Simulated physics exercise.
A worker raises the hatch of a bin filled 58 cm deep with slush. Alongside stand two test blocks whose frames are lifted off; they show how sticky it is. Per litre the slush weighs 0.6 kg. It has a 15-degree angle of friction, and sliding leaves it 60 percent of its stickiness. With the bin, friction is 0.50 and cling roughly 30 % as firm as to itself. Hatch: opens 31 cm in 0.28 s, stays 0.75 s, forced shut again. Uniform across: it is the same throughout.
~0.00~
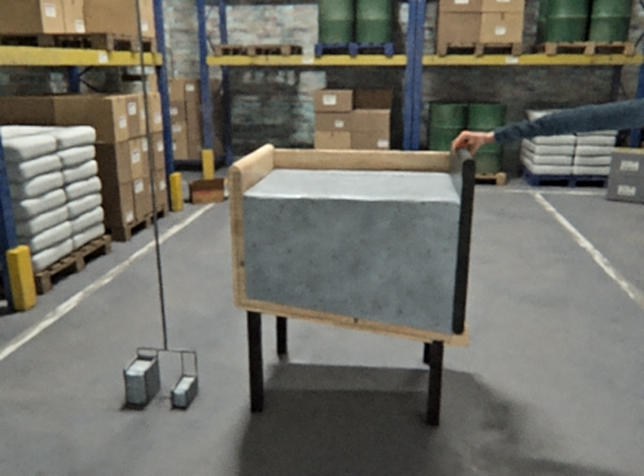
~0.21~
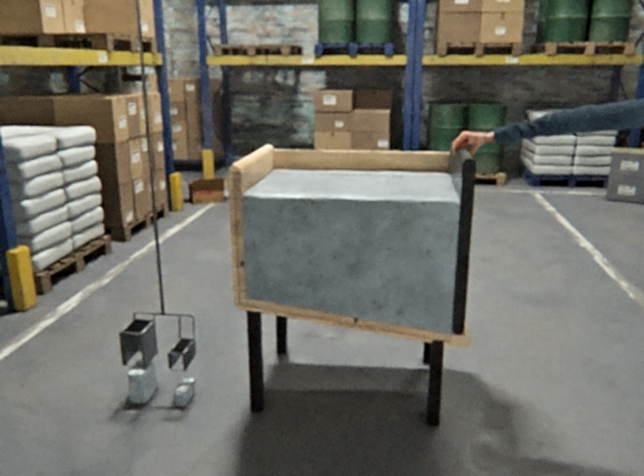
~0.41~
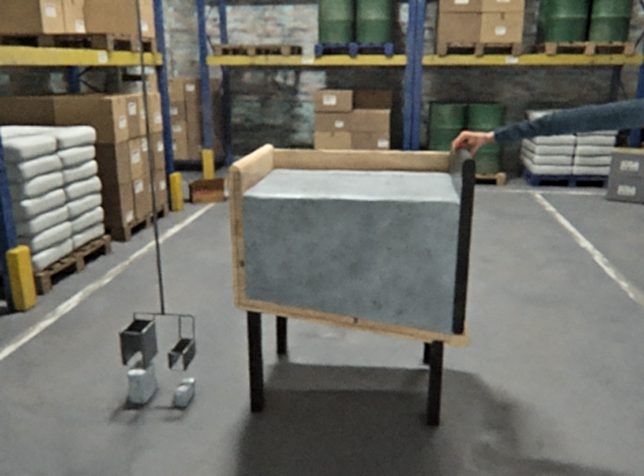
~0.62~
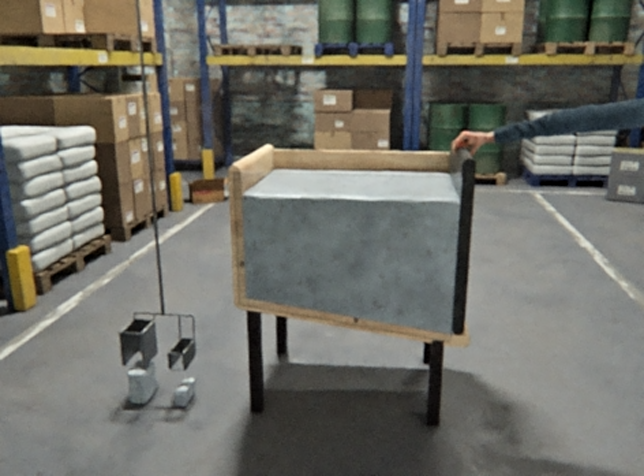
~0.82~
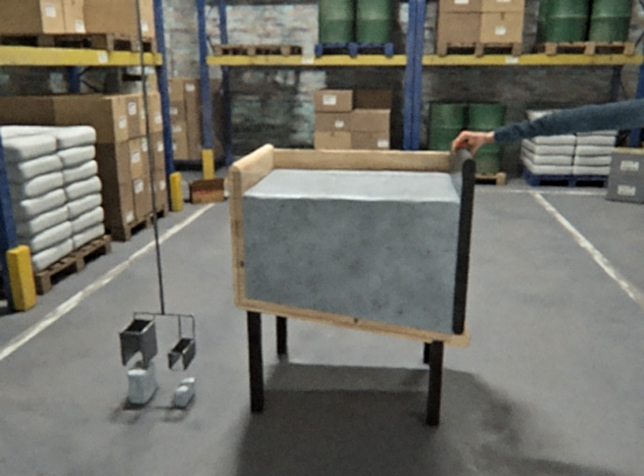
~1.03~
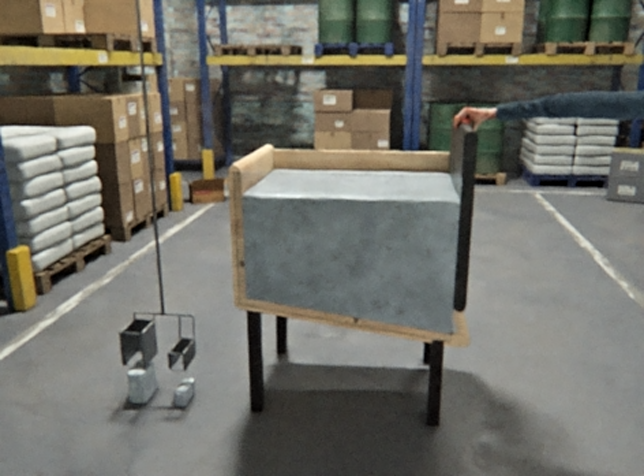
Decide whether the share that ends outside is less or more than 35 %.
Smaller than 35 %.
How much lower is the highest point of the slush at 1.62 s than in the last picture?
Roughly 0 centimetres, give or take.
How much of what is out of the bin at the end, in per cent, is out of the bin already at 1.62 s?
Close to 30 in a hundred.
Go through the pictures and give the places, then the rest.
The first frame shows top of the hatch at (469, 165), not yet moved; top of the slush at (451, 200); blocks stand 15 cm, 7.2 cm (left to right).
The second frame shows top of the hatch at (469, 165), not yet moved; top of the slush at (451, 200); blocks stand 15 cm, 7.2 cm (left to right).
The third frame shows top of the hatch at (469, 165), not yet moved; top of the slush at (451, 200); blocks stand 15 cm, 7.2 cm (left to right).
The fourth frame shows top of the hatch at (469, 165), not yet moved; top of the slush at (451, 200); blocks stand 15 cm, 7.2 cm (left to right).
The fifth frame shows top of the hatch at (469, 165), not yet moved; top of the slush at (451, 200); blocks stand 15 cm, 7.2 cm (left to right).
The sixth frame shows top of the hatch at (471, 138), moved 10 cm; top of the slush at (249, 195); blocks stand 15 cm, 7.2 cm (left to right).
After 1.30 s, the hatch is 31 cm open and 0 % is out.
After 1.62 s, the hatch is 31 cm open and 7 % is out.
After 1.93 s, the hatch is 31 cm open and 17 % is out.
After 2.25 s, the hatch is 7.8 cm open and 26 % is out.
After 2.72 s, at the end, the hatch is shut and 26 % is out.
